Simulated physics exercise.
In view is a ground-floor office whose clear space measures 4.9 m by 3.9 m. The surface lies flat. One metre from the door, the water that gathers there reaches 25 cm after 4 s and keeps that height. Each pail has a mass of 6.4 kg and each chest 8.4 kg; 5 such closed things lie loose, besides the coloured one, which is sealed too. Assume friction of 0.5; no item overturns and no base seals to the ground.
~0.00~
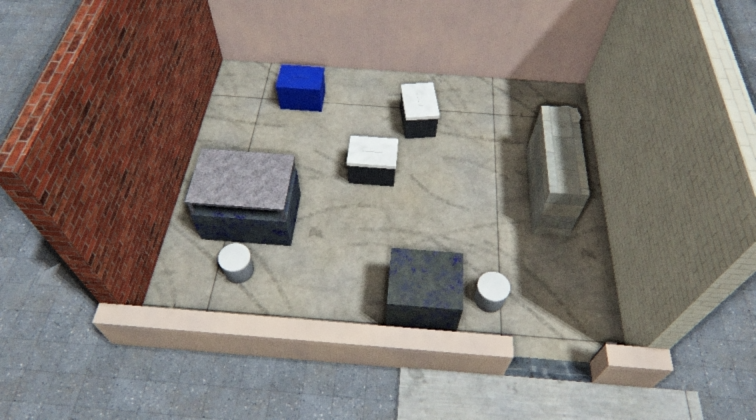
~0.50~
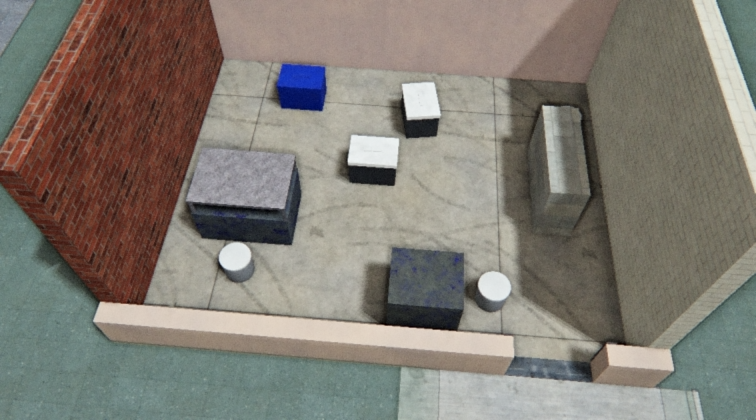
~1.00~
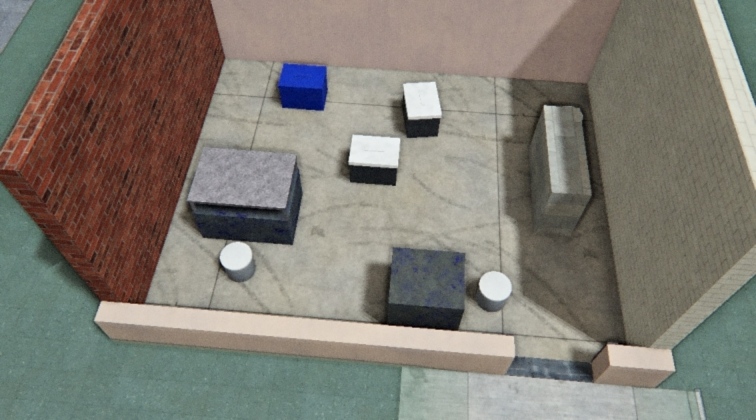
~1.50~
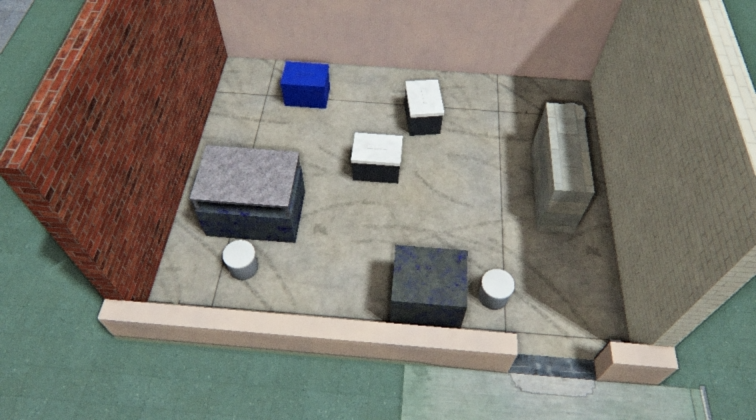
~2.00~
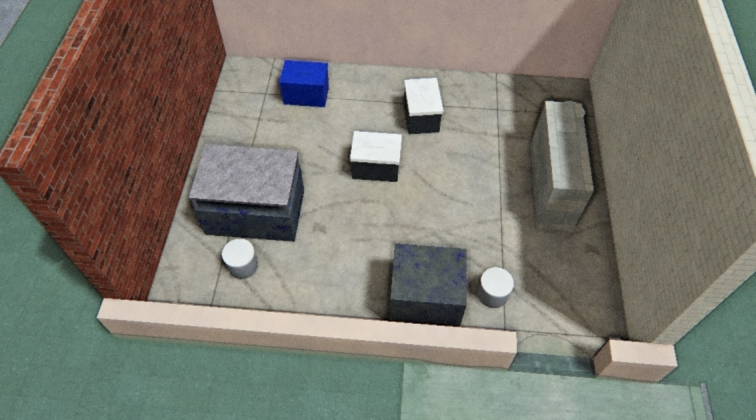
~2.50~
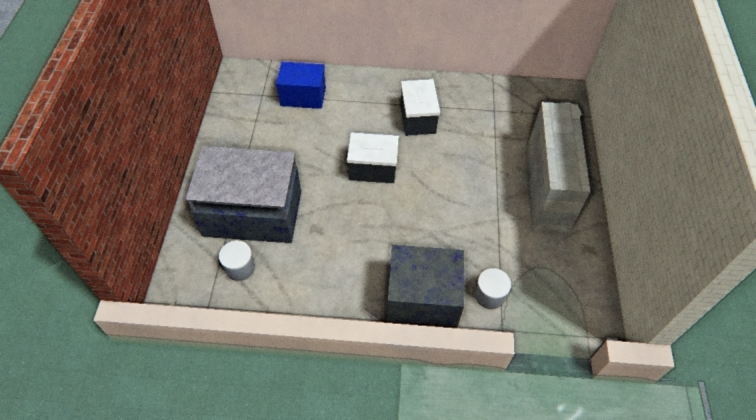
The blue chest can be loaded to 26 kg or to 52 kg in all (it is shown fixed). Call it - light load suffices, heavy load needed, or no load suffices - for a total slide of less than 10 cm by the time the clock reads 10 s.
My call: Light load suffices.
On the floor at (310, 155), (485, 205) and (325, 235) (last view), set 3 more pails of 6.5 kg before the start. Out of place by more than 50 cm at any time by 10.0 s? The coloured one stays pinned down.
Taking them in order, the first is inside the line, the second beyond the line and the third inside the line.
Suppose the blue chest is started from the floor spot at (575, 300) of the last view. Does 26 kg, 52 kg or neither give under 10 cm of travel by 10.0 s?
Just the heavier works.
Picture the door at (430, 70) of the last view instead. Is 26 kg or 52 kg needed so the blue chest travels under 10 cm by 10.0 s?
The small mass already works.
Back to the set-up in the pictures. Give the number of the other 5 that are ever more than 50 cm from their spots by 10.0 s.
I make it 3.
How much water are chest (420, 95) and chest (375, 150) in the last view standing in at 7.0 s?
About 5 and 2 cm.
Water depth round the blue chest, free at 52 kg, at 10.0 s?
Close to 5 cm deep.
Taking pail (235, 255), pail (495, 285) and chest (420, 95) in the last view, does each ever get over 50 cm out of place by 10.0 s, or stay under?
Below, beyond, beyond.
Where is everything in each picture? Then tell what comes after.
In the first frame, the blue chest at (300, 77) rests on the ground; 0.0 m2 under water; 0 of 6 have shifted.
In the second frame, the blue chest at (301, 76) rests on the ground; 0.0 m2 under water; 0 of 6 have shifted.
In the third frame, the blue chest at (303, 76) rests on the ground; 0.0 m2 under water; 0 of 6 have shifted.
In the fourth frame, the blue chest at (305, 74) rests on the ground; 0.0 m2 under water; 0 of 6 have shifted.
In the fifth frame, the blue chest at (304, 72) rests on the ground; 0.1 m2 under water; 0 of 6 have shifted.
In the sixth frame, the blue chest at (300, 74) rests on the ground; water covers 0.6 m2; 0 of 6 have shifted.
After 3.5 s the blue chest would be 0 cm from its start with 26 kg and 0 cm from its start with 52 kg; 0 cm of water round it then.
After 4.5 s the blue chest would be 0 cm from its start with 26 kg and 0 cm from its start with 52 kg; 0 cm of water round it then.
After 7.0 s the blue chest would be 0 cm from its start with 26 kg and 0 cm from its start with 52 kg; 2 cm of water round it then.
After 10.0 s the blue chest would be 0 cm from its start with 26 kg and 0 cm from its start with 52 kg; 5 cm of water round it then.
